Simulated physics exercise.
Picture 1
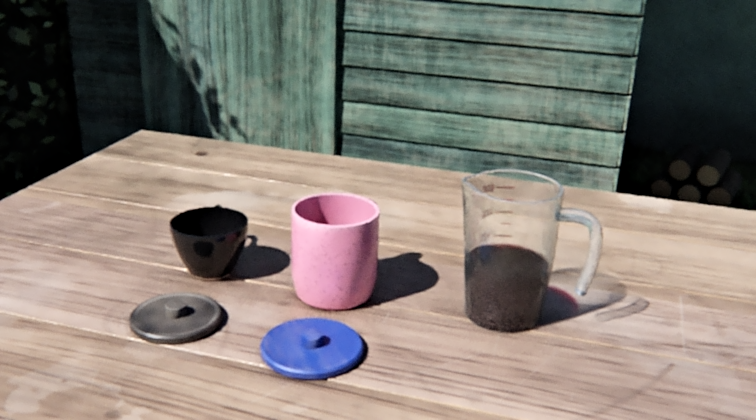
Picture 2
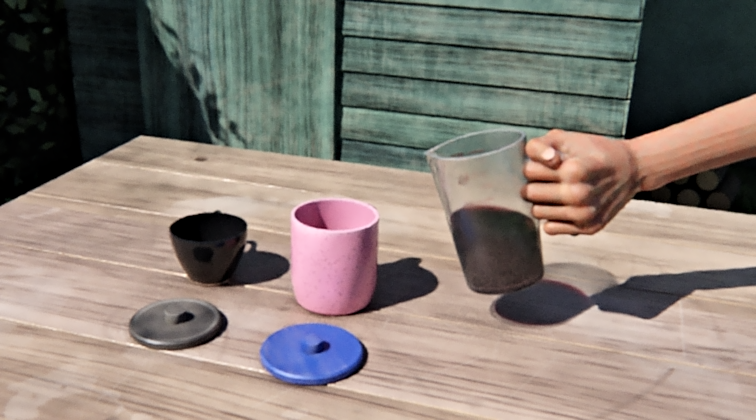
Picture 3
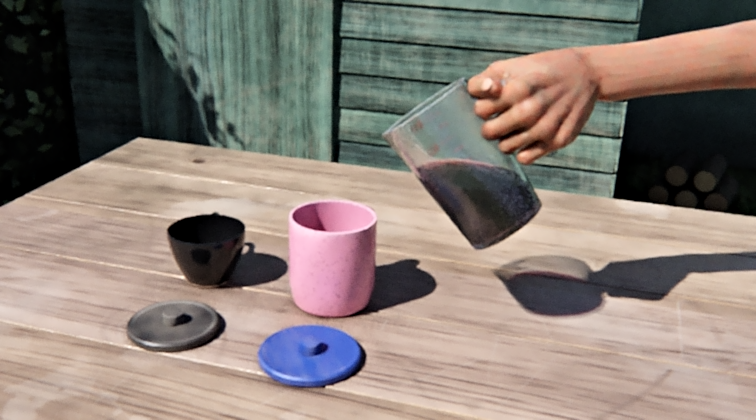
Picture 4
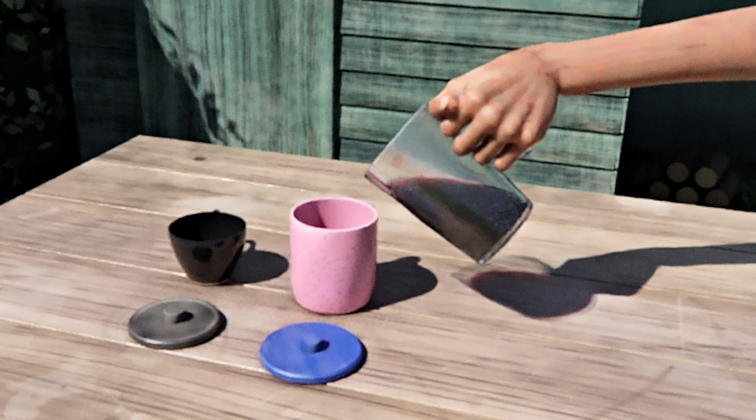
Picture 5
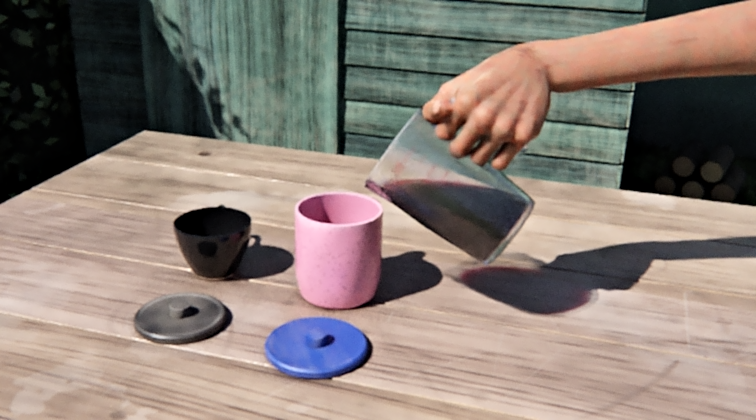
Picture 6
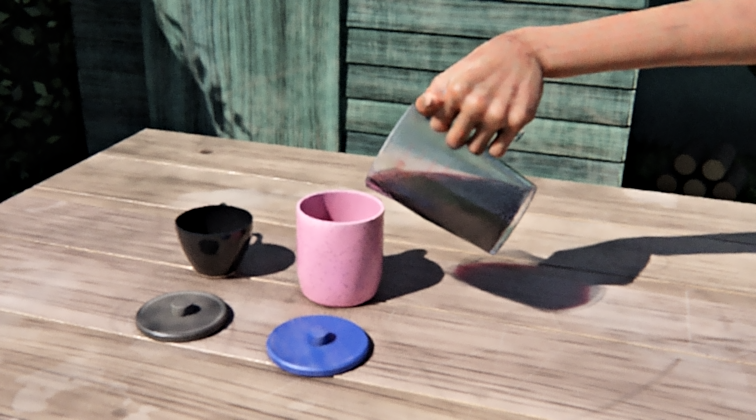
In this clip, a hand grips a clear jug of dark liquid on a wooden table, lifts it, and moves it left while tilting it toward an open pink mug, beside a small black cup and two lids.
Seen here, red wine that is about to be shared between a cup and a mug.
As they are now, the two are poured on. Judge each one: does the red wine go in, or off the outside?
Most likely the cup receives it; most likely the mug receives it.
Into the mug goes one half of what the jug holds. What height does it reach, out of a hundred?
I'd guess some 30 per cent.
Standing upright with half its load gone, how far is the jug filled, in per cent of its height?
20 %.
Soon after, the red wine goes into the mug.
Later, the red wine goes into the cup.
In the end, the mug has its share inside; the cup has its share inside.
